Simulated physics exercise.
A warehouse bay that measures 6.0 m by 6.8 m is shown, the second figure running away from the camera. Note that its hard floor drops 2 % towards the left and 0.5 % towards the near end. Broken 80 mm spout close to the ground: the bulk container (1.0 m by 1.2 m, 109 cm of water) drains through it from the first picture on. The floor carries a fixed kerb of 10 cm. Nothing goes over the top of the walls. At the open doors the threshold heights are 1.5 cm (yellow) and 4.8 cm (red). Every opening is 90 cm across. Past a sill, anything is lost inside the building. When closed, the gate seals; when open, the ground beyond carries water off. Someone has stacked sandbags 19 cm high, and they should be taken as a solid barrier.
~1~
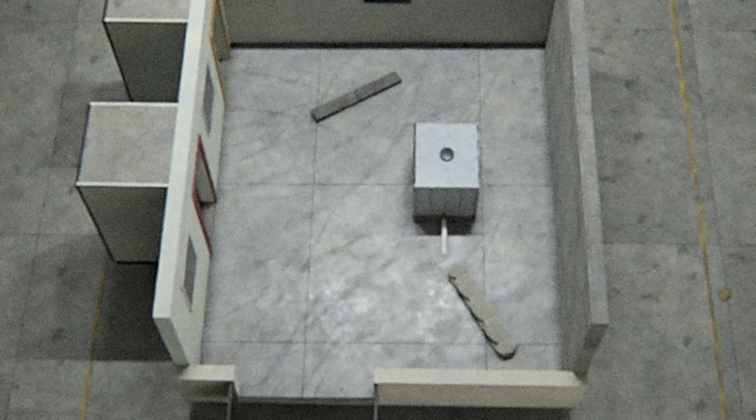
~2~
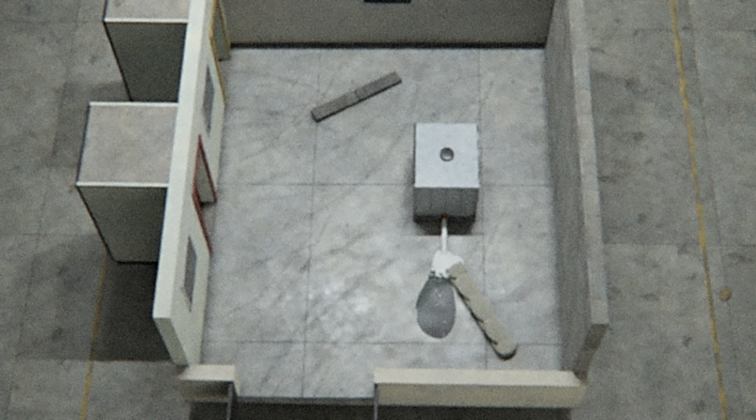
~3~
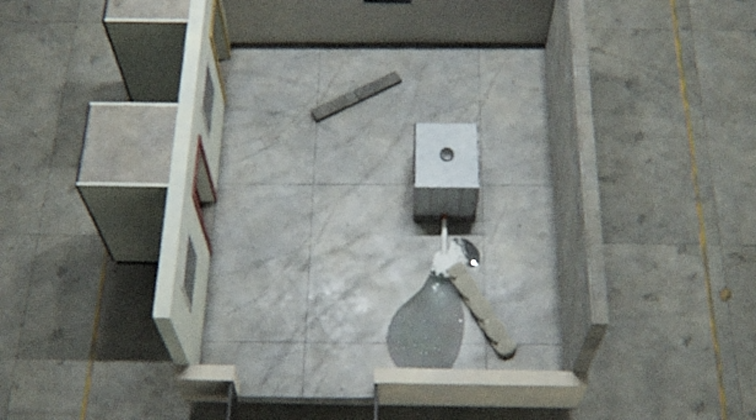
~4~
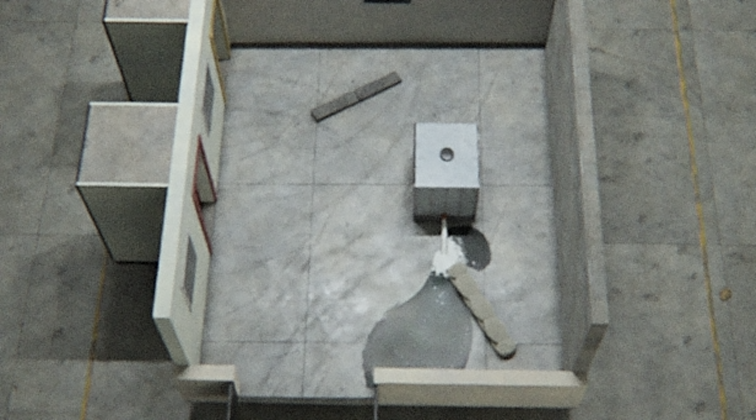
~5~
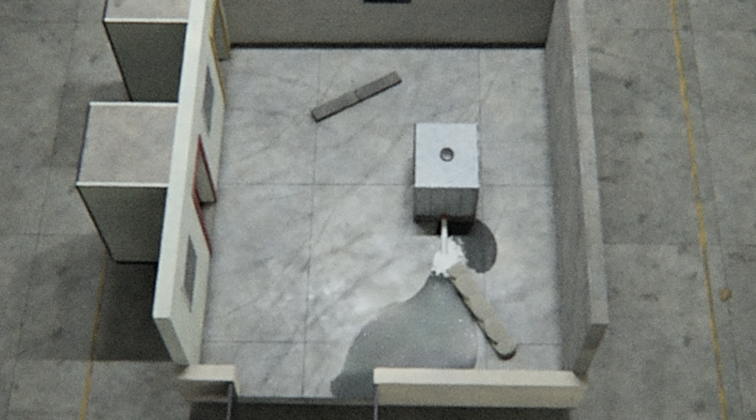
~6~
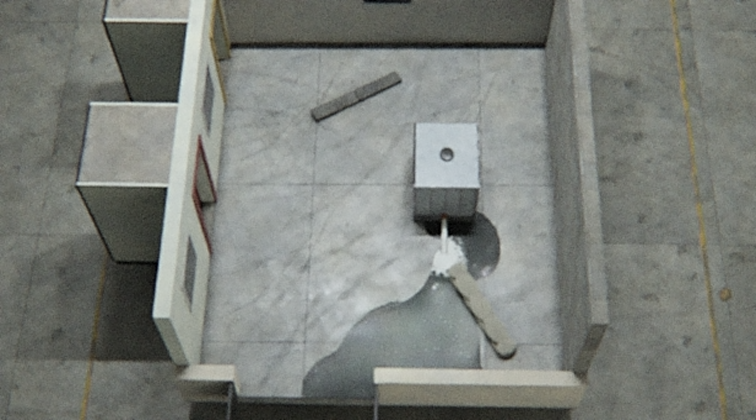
In a walled warehouse bay with a pale floor, water begins to spurt from a short spout low on a grey box-shaped container. It wets a patch towards the near wall, splashing beside a row of sandbags, then widens leftwards along that wall and across the near opening, while a smaller dark patch grows right of the spout.
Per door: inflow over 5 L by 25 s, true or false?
Yellow door: False; red door: False.
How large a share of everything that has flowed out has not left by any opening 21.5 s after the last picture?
Roughly 70 per cent.
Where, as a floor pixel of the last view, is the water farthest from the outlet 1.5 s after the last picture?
Look near (264, 382) in the last picture.
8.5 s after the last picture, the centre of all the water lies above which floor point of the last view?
Roughly at (358, 329).
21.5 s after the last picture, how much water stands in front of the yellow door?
About 1.4 cm deep.
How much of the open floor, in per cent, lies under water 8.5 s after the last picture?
Roughly 25 per cent.
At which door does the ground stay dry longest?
The yellow one.
Then, 1.5 s after the last picture water covers 15 % of the floor and is deepest (5 cm) near (450, 264); yellow door not reached, red door not reached.
Then, 4.5 s after the last picture water covers 20 % of the floor and is deepest (6 cm) near (450, 264); yellow door not reached, red door not reached.
Then, 8.5 s after the last picture water covers 25 % of the floor and is deepest (6 cm) near (450, 264); yellow door not reached, red door not reached.
Then, 12.5 s after the last picture water covers 30 % of the floor and is deepest (6 cm) near (450, 264); yellow door not reached, red door 1.9 cm at the sill, 0 L in.
Then, 21.5 s after the last picture water covers 40 % of the floor and is deepest (6 cm) near (450, 264); yellow door 1.3 cm at the sill, 0 L in, red door 3.1 cm at the sill, 0 L in.
